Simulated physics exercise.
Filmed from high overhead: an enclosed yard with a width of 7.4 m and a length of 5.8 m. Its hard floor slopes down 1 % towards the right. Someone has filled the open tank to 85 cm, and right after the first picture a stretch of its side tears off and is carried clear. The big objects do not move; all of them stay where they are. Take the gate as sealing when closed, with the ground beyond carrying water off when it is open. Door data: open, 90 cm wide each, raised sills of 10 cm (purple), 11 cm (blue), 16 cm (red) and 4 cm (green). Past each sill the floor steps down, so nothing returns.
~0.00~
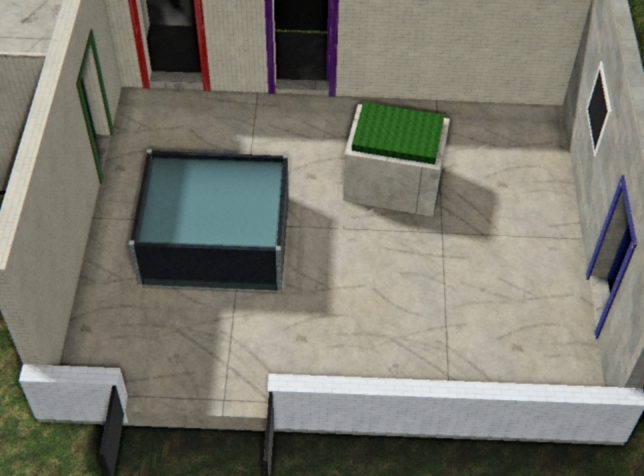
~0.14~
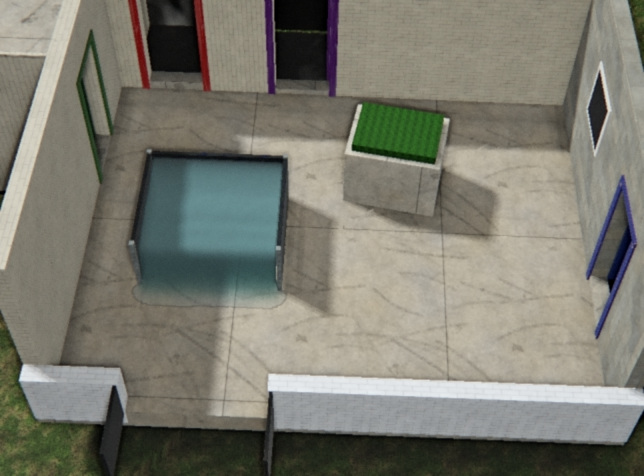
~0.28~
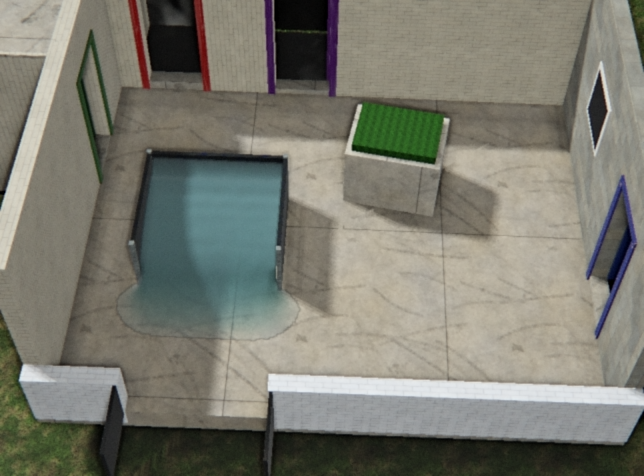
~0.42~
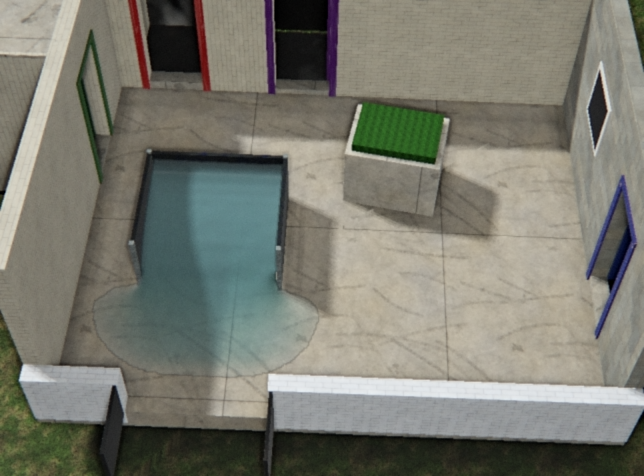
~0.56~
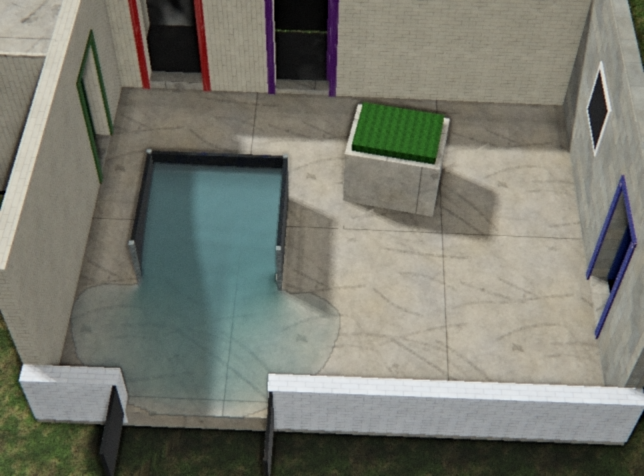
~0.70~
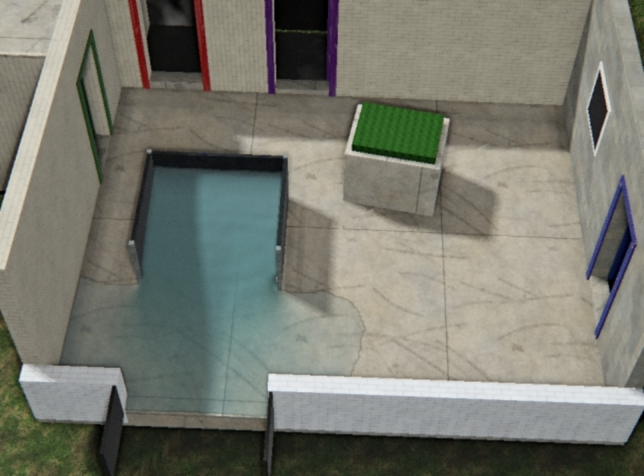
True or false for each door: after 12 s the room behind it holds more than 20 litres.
Purple door: False; blue door: False; red door: False; green door: False.
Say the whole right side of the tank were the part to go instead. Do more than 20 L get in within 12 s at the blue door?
Against the limit, blue exceeds it.
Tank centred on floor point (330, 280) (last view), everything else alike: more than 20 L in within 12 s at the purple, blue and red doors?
Well, against that limit, at purple it's within bounds, at blue it's too much, and at red it's within bounds.
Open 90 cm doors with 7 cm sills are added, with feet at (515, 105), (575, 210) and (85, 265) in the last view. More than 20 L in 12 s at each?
In turn: Short of it, short of it, short of it.
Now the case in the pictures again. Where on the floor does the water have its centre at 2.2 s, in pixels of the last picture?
Centre: Roughly (225, 315) px.
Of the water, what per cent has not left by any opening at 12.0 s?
About 36 per cent.
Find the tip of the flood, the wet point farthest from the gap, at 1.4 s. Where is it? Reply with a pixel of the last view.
(473, 410).
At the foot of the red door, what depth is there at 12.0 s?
The depth comes to around 2.0 centimetres.
After 1.4 s water covers 20 % of the floor and is deepest (39 cm) near (54, 392); purple door not reached, blue door not reached, red door not reached, green door not reached.
After 2.2 s water covers 25 % of the floor and is deepest (27 cm) near (124, 383); purple door not reached, blue door not reached, red door not reached, green door not reached.
After 3.5 s water covers 45 % of the floor and is deepest (17 cm) near (609, 416); purple door not reached, blue door 11 cm at the sill, 0 L in, red door not reached, green door 2 cm at the sill, 0 L in.
After 7.0 s water covers 70 % of the floor and is deepest (8 cm) near (564, 116); purple door 2 cm at the sill, 0 L in, blue door 5 cm at the sill, 0 L in, red door 6 cm at the sill, 0 L in, green door 3 cm at the sill, 0 L in.
After 12.0 s water covers 70 % of the floor and is deepest (8 cm) near (575, 190); purple door 2 cm at the sill, 0 L in, blue door 4 cm at the sill, 1 L in, red door 2 cm at the sill, 0 L in, green door 1 cm at the sill, 0 L in.
